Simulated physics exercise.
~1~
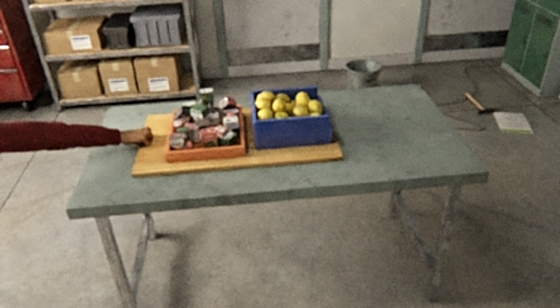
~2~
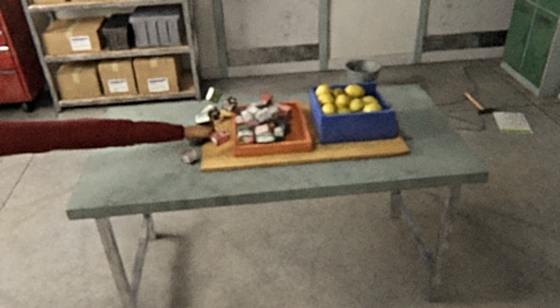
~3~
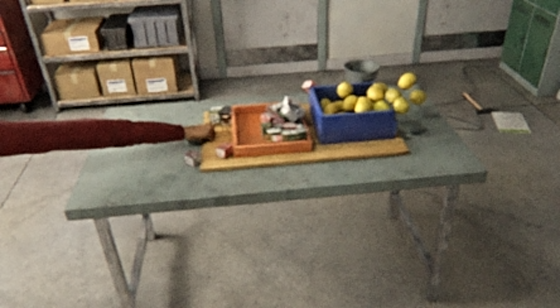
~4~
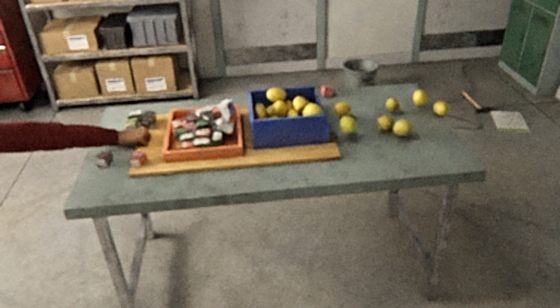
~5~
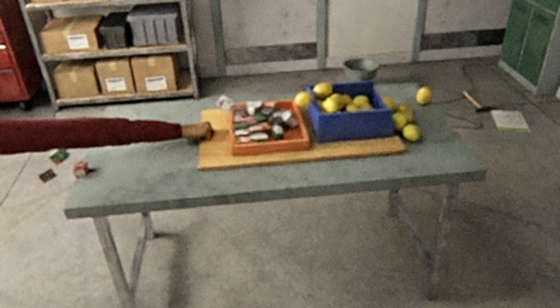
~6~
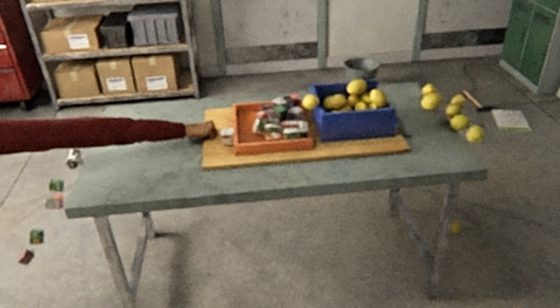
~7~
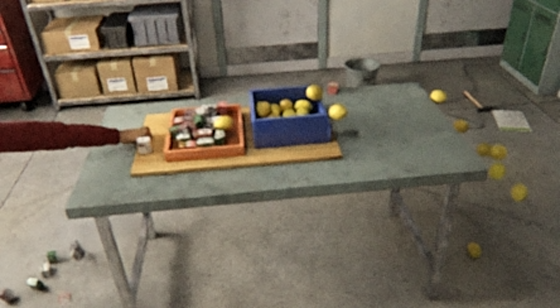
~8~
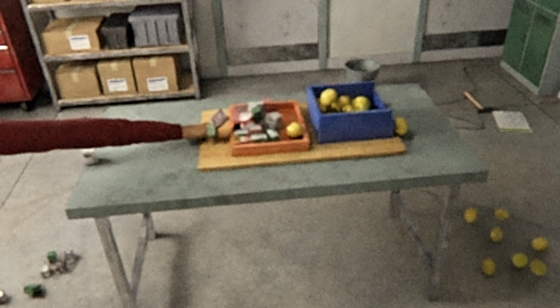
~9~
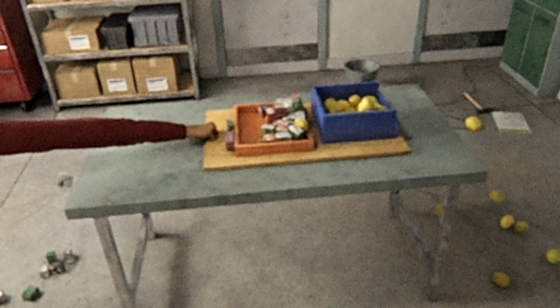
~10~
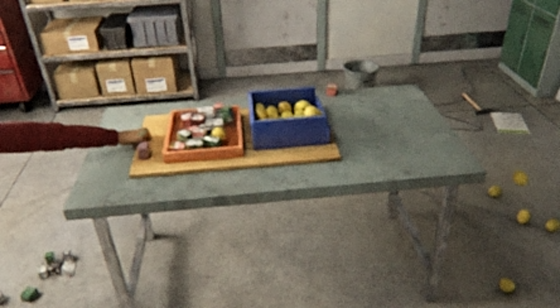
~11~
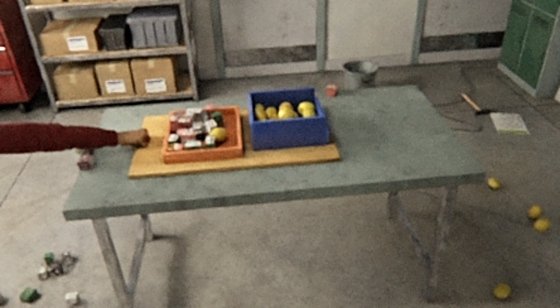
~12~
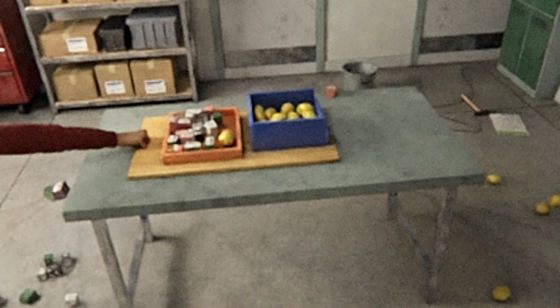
A red-sleeved arm shook a board holding an orange crate of small cartons and a blue crate of lemons right and left across a table, spilling some of each onto the floor before the board stopped, with both crates still partly filled.
